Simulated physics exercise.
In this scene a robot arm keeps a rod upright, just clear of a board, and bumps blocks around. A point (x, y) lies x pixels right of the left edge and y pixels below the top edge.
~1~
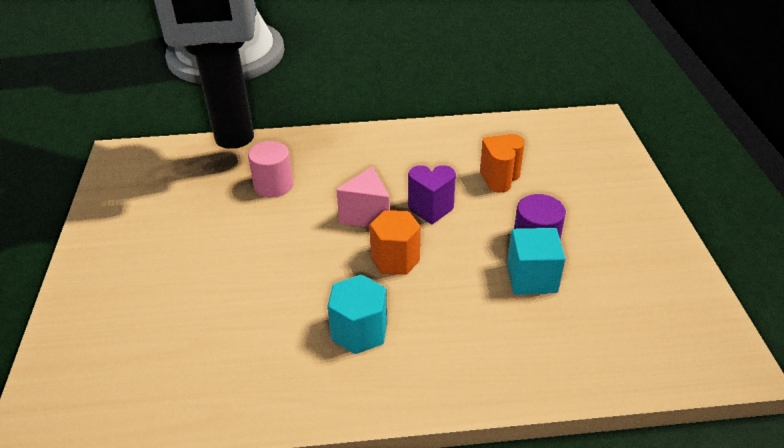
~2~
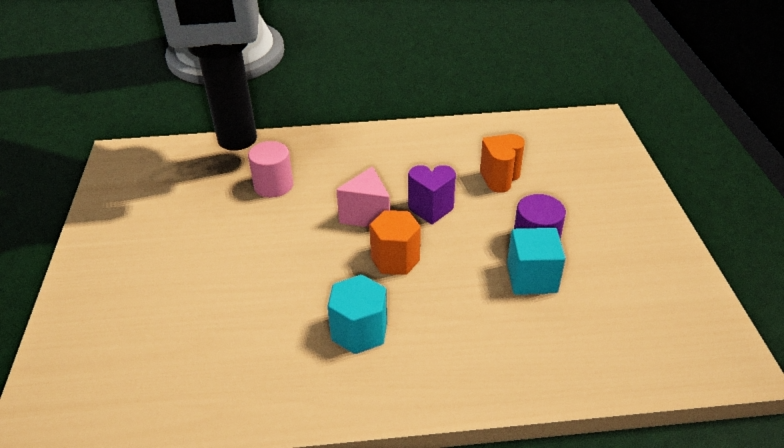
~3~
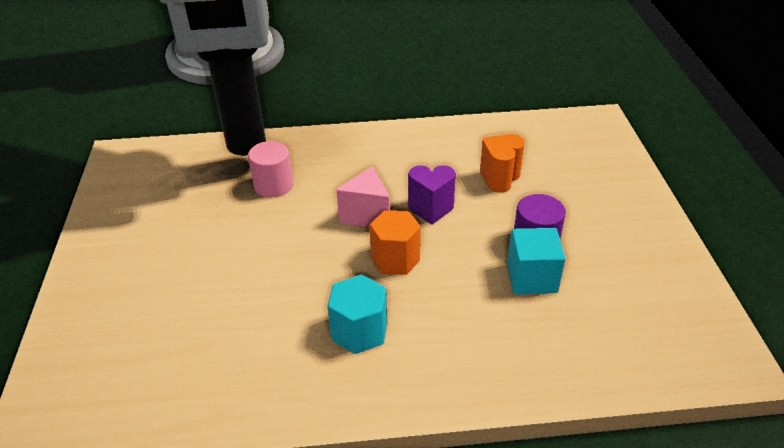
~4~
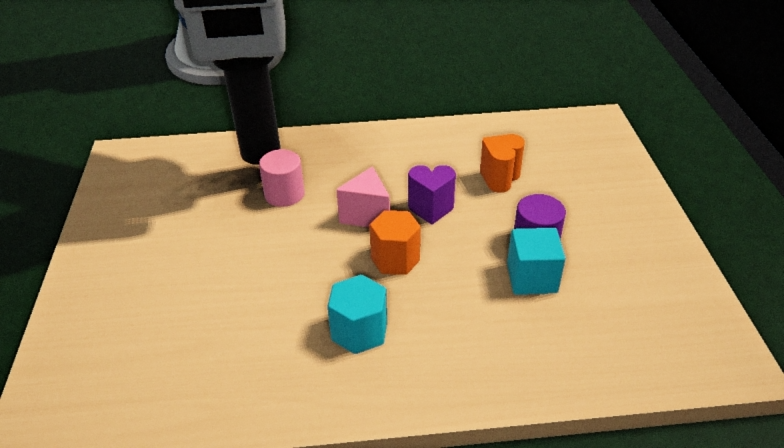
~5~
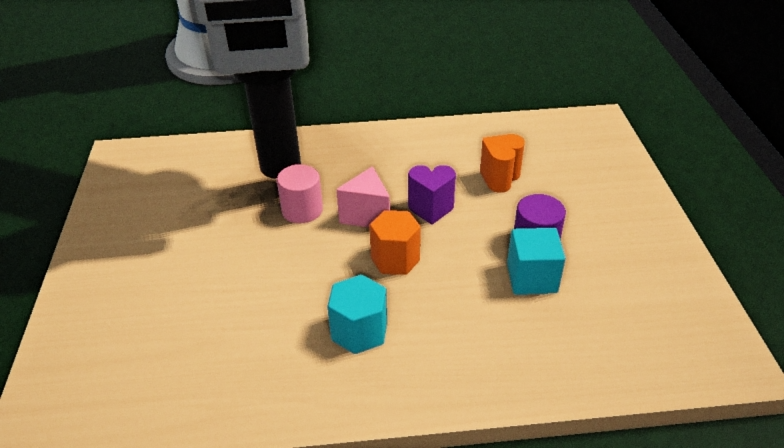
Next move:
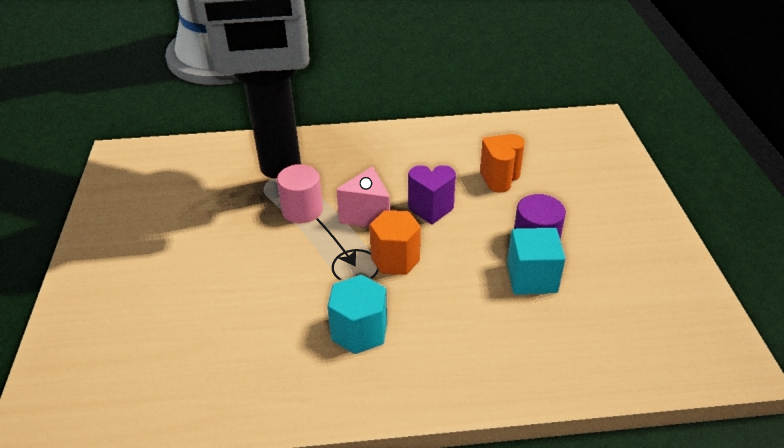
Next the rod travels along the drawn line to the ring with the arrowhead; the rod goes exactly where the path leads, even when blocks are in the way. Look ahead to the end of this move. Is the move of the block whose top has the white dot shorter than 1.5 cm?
Short answer: Yes.
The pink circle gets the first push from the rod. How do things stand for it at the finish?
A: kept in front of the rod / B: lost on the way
(A)
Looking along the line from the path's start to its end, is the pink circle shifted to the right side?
It seems so.
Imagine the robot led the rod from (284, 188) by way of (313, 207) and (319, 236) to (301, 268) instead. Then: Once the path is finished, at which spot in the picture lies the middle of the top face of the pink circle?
The top centre is at (331, 255).
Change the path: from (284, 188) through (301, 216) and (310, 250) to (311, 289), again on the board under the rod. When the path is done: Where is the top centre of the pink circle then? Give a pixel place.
So, by the moment the path ends, you'll find the top centre of the pink circle at (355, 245).
The line goes from (284, 188) by way of (321, 223) to (356, 266); the dot is on the pink triangular block.
The first path, step by step. One third of the way, rod (307, 190); pink circle (322, 203).
Two thirds of the way, rod (331, 215); pink circle (343, 232); pink triangular block (373, 187), turned 35° anticlockwise.
At the end, rod (354, 245); pink circle (363, 265); turquoise hexagon (359, 305), turned 15° clockwise; pink triangular block (374, 189), turned 50° anticlockwise; orange hexagon (402, 227), turned 20° anticlockwise.
